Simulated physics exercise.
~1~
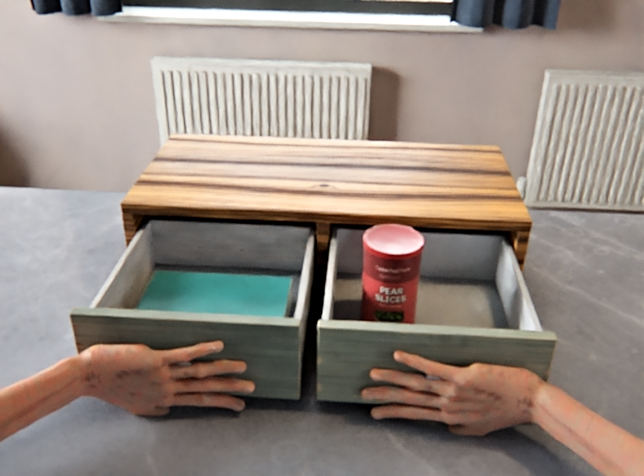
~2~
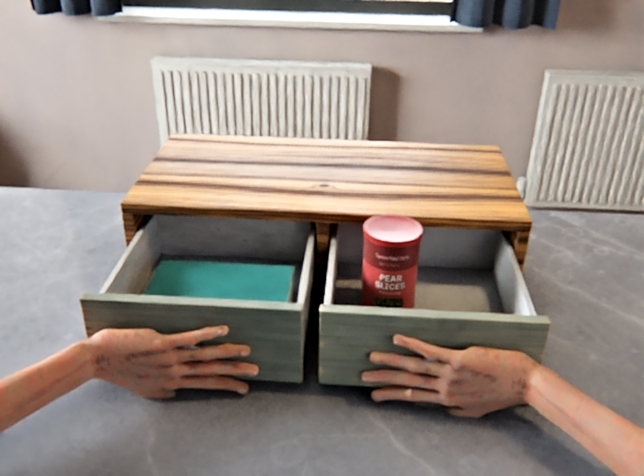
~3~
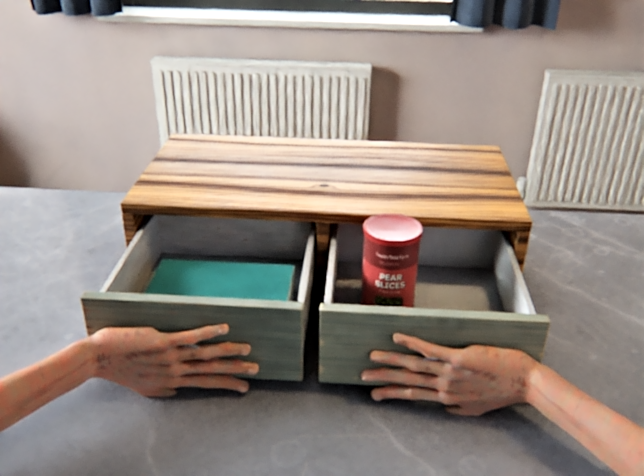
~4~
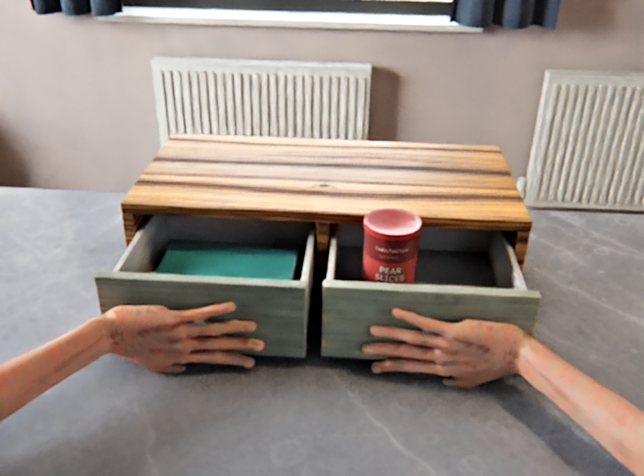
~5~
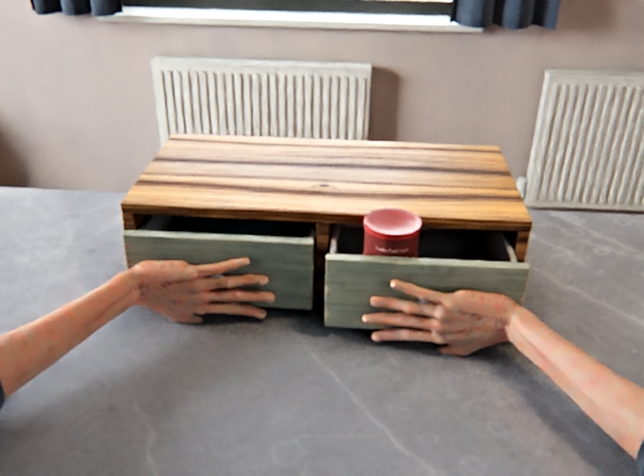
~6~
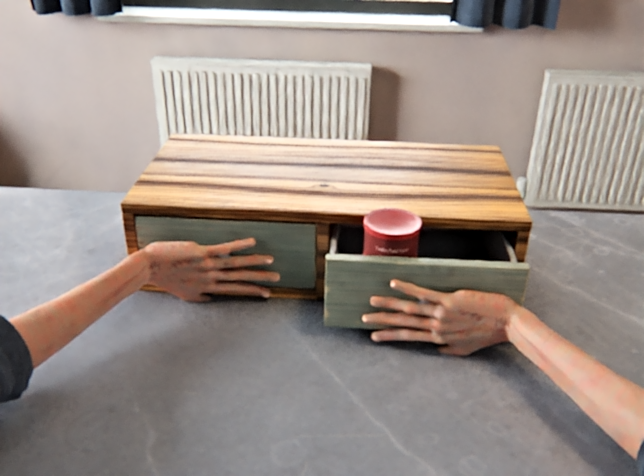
We see two hands push in the drawers of a striped wooden chest, the left holding a flat turquoise book and the right an upright red tin. The left drawer closes fully, while the right stops partly open with the tin still showing above its front.
